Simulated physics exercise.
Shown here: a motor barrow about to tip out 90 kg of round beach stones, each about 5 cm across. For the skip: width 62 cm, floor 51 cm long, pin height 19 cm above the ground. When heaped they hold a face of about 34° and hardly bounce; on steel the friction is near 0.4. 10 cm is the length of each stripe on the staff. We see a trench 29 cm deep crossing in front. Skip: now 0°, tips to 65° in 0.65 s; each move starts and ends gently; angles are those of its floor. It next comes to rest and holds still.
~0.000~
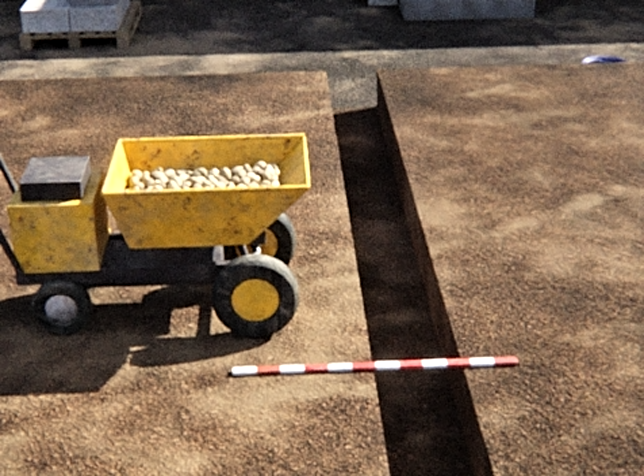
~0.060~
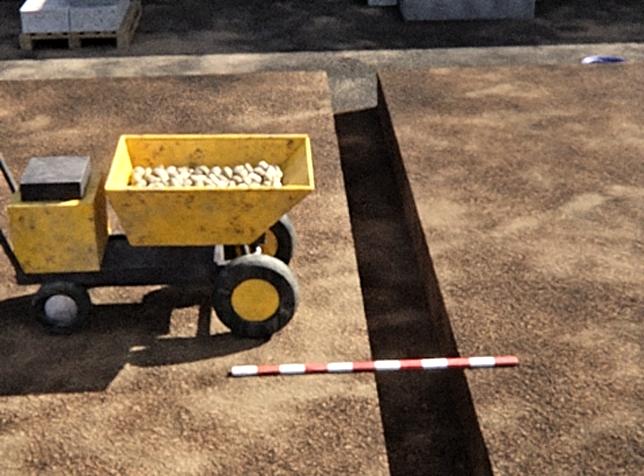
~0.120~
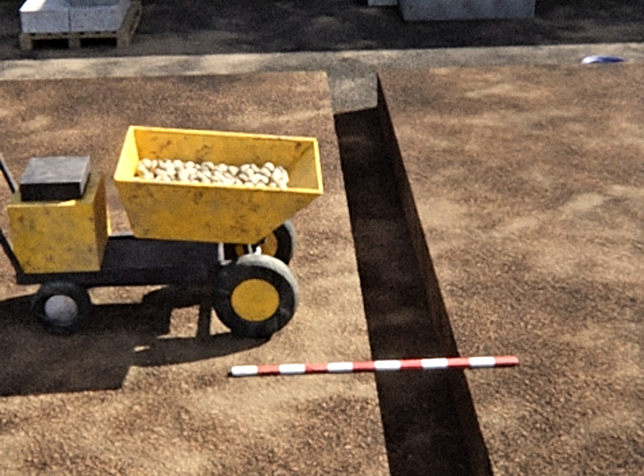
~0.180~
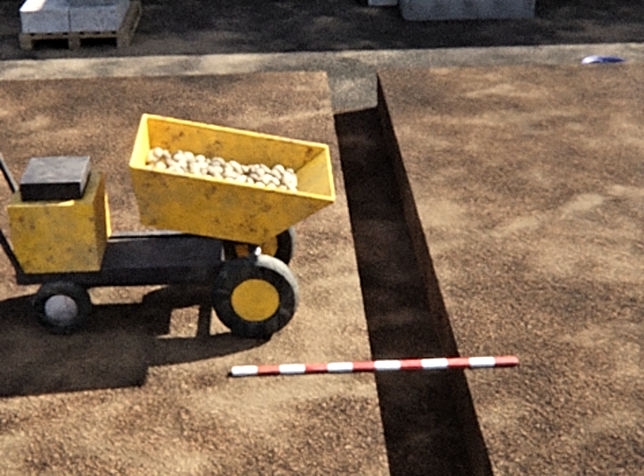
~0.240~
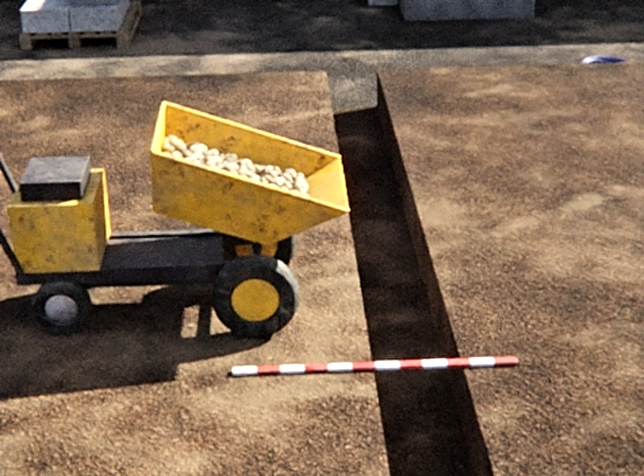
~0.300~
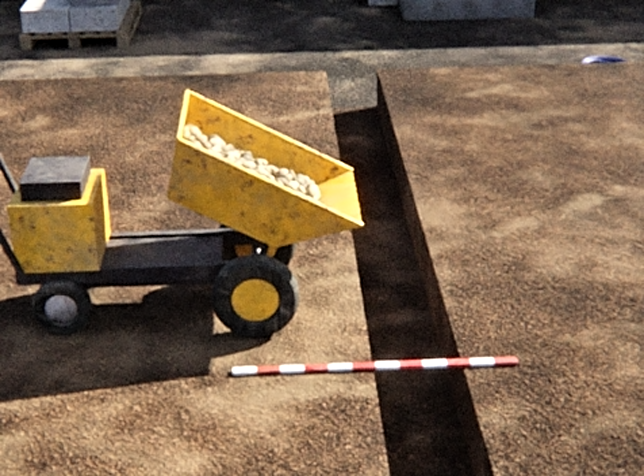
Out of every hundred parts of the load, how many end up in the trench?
Close to 69 in a hundred.
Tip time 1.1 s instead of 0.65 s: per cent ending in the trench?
I'd put it at some 85 in a hundred.
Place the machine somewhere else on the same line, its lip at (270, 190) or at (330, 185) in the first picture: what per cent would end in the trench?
Near 100 per cent from the first place, 45 from the second.
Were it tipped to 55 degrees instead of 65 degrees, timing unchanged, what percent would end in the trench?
Roughly 75%.
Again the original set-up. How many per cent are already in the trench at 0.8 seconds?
Approx. 20 % of the load.
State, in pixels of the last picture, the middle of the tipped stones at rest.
I'd point somewhere around (427, 339).
After 0.5 s the floor is at 55°; 100 % in the skip; the foremost stones are at (360, 240).
After 0.8 s the floor is at 65°; 80 % in the skip, 20 % in the trench; the foremost stones are at (441, 312).
After 1.1 s the floor is at 65°; 18 % in the skip, 51 % in the trench, 30 % past the trench; the foremost stones are at (566, 280).
After 3.0 s the floor is at 65°; 0 % in the skip, 69 % in the trench, 31 % past the trench; the foremost stones are past the picture's edge.
